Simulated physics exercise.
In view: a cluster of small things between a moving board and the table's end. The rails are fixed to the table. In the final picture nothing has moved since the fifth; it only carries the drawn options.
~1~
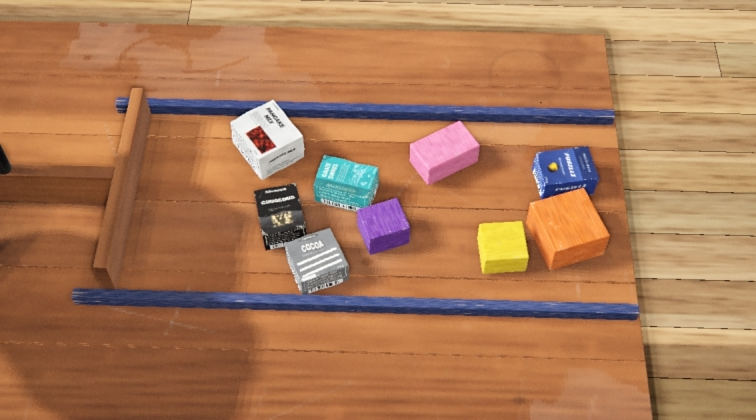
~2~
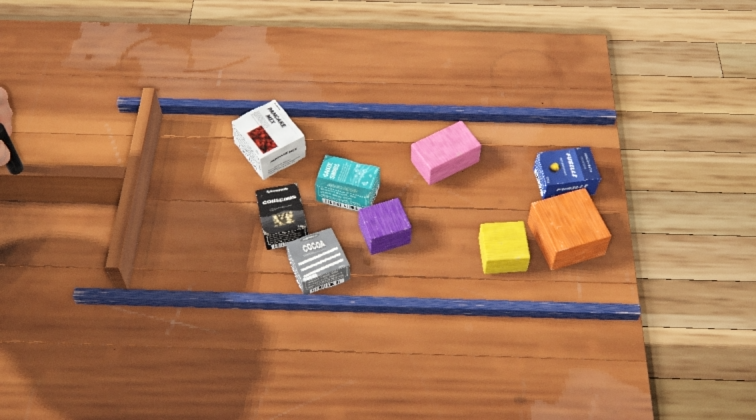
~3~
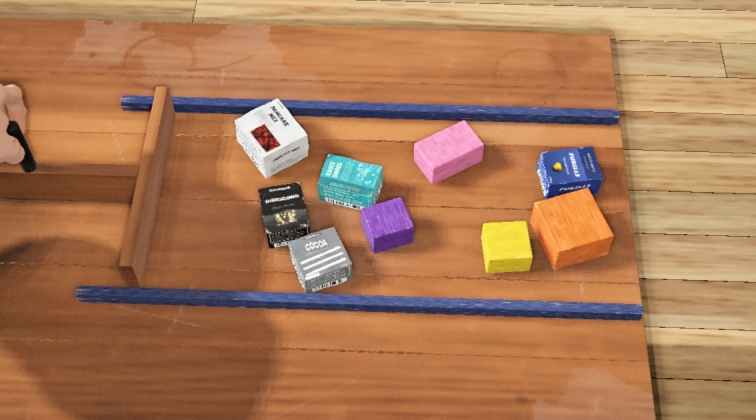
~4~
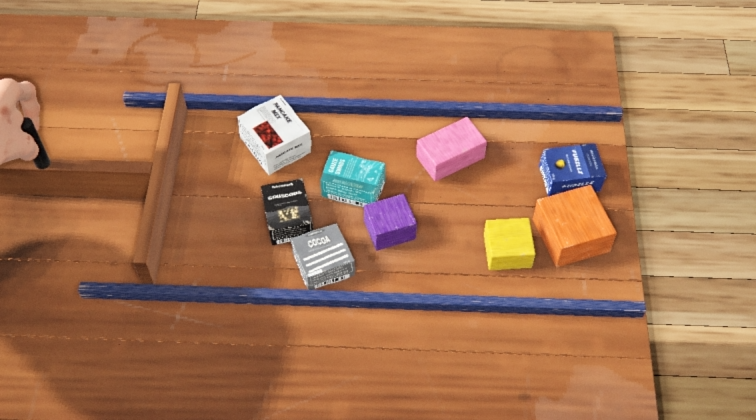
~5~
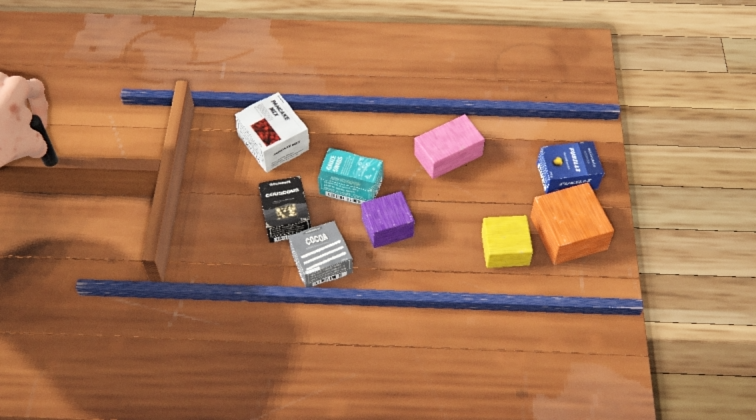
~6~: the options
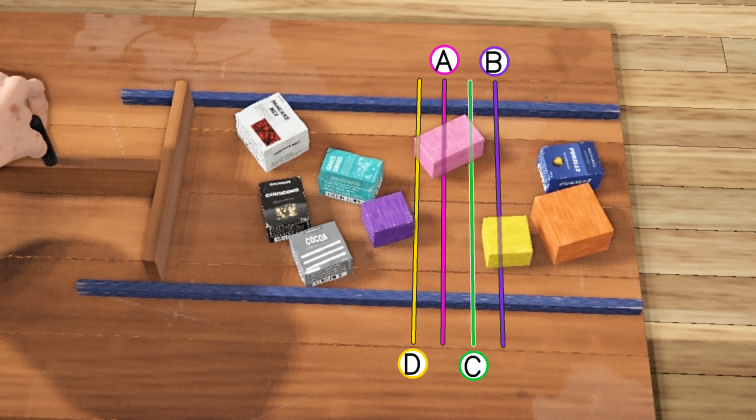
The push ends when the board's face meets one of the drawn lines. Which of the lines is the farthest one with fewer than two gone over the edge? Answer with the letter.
The farthest such stop is B.
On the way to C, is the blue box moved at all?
Yes.
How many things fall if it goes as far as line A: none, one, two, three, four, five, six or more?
In all, none.
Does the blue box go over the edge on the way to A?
No.
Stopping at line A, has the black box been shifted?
By then, yes.
On the marked copy, A at (444, 201); B at (499, 203); C at (472, 202); D at (417, 200).
With B. Early on, board (285, 169); grey packet (324, 258); white packet (334, 140).
Further on, board (404, 173); yellow block (519, 244); pink block (482, 135).
At the end, board (497, 176); blue box (623, 168); orange block (622, 216); none fallen.
As for the rest, A is within the limit but short; C is within the limit but short; D is within the limit but short.
